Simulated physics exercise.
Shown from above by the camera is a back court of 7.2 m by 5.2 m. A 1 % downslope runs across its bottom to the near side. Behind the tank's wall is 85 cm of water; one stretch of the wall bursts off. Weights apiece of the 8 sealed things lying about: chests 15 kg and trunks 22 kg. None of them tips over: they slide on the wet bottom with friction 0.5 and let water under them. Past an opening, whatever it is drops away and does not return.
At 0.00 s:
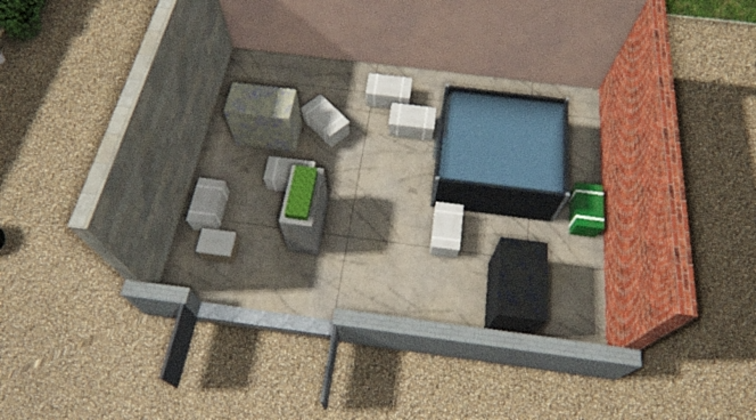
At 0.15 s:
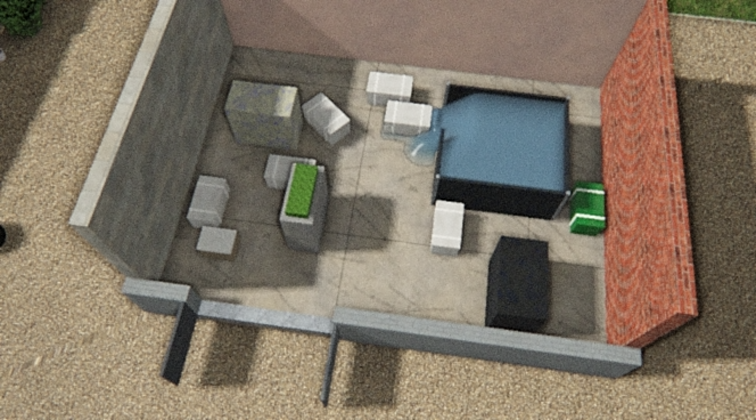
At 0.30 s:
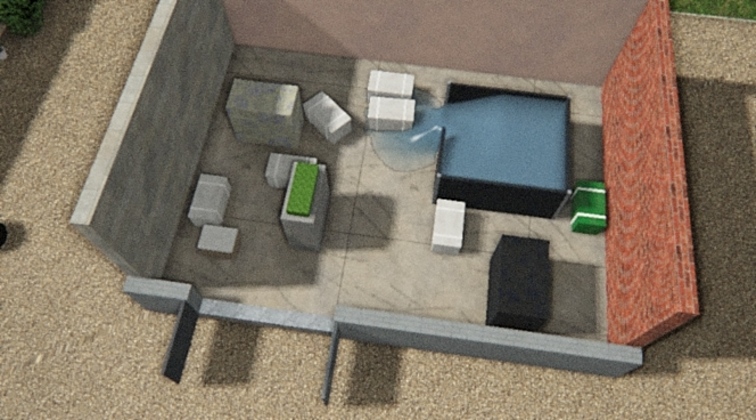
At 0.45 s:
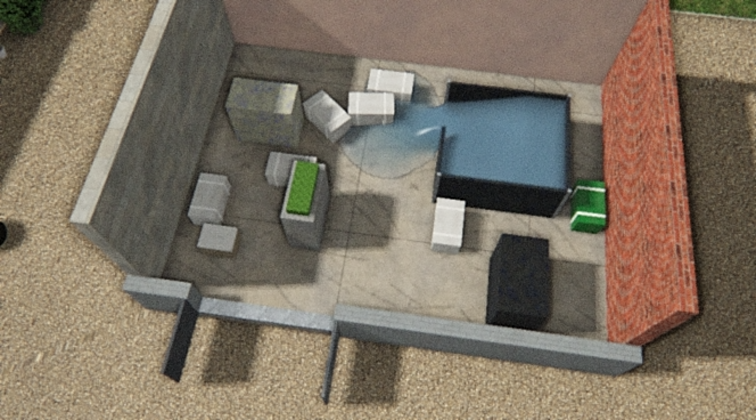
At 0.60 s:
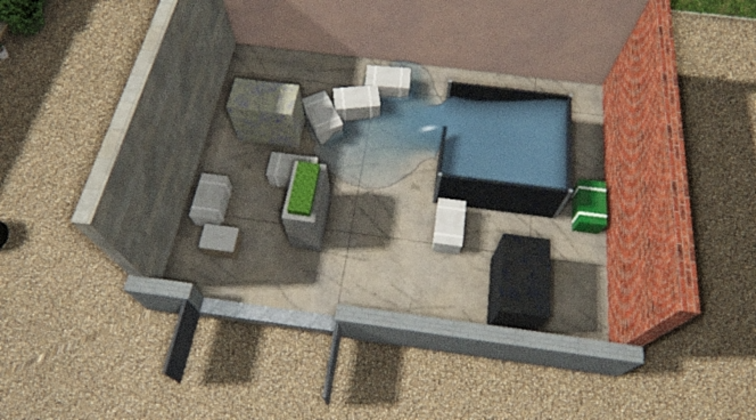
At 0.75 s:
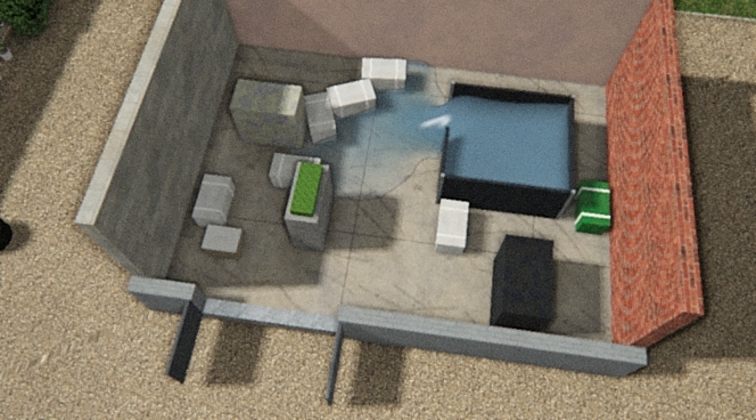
The video shows a walled court from above, where part of a tank's left wall bursts off and water spreads leftward over the floor, pushing a white box left into others near the back, while the green trunk stays put.
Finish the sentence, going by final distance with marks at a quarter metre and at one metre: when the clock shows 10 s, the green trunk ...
When the clock shows 10 s, the green trunk is within a quarter metre of its start.
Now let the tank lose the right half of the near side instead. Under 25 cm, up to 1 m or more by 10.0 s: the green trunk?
My answer is that the green trunk is flushed far out.
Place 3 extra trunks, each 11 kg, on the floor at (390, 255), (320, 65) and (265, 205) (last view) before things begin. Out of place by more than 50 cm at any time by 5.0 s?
Within it, beyond it, beyond it.
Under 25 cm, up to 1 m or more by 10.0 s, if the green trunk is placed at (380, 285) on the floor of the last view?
Observed: Object goes well off.
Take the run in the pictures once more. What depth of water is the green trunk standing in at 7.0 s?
Depth approx. 0 cm.
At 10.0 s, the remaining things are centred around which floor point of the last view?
I'd say about (391, 205) in the last view.
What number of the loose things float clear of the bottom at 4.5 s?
5 at that moment.
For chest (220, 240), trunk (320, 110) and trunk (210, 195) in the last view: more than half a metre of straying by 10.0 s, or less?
Beyond, beyond, beyond.
After 2.0 s the green trunk is near (596, 202), 0.0 m from its start, aground; 0 of 8 are out; 3 afloat.
After 4.5 s the green trunk is near (596, 202), 0.0 m from its start, aground; 1 of 8 are out; 5 afloat.
After 7.0 s the green trunk is near (596, 202), 0.0 m from its start, aground; 3 of 8 are out; 3 afloat.
After 10.0 s the green trunk is near (596, 202), 0.0 m from its start, aground; 4 of 8 are out; 1 afloat.
